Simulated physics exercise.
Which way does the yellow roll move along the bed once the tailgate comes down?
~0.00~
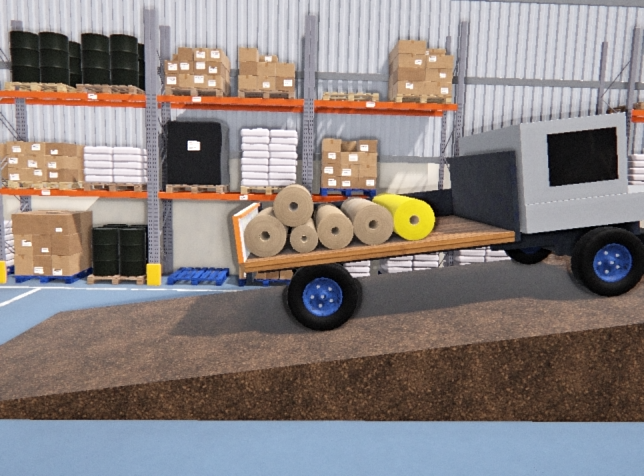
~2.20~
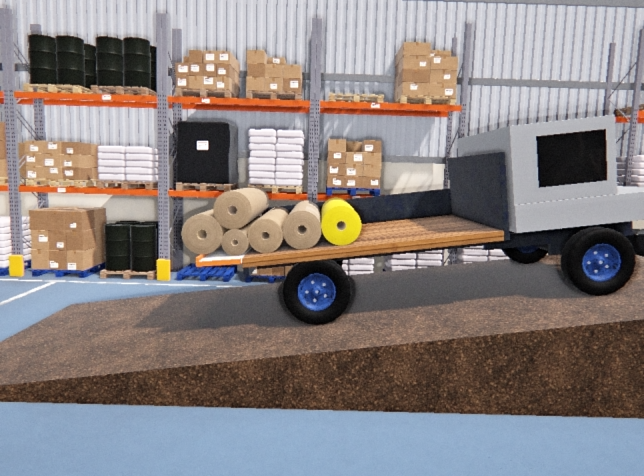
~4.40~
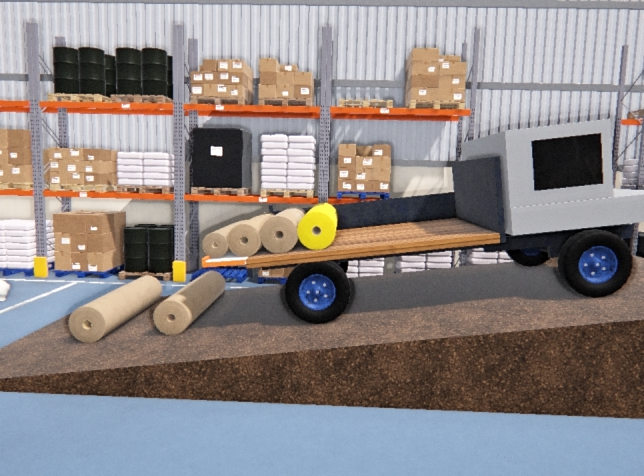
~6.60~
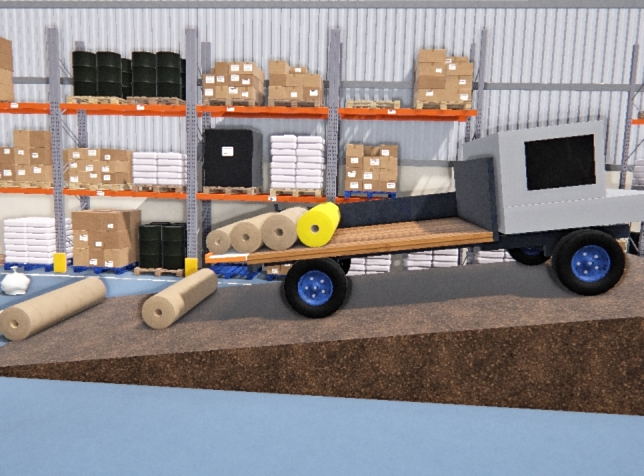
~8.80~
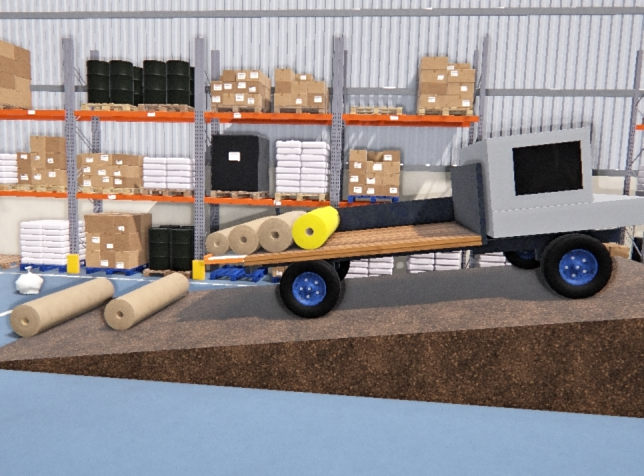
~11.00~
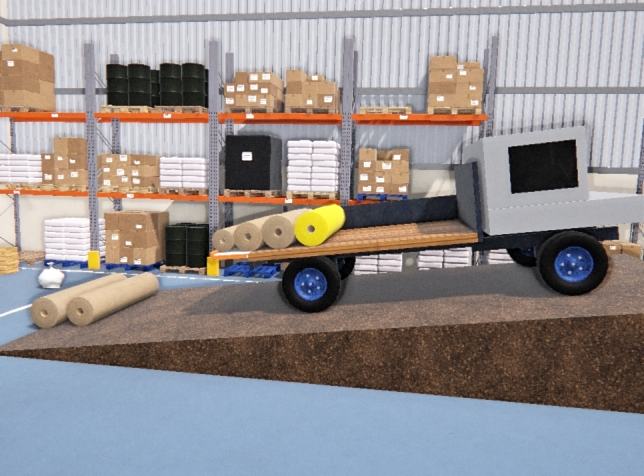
It rolls to the left, down the bed toward the lowered tailgate.
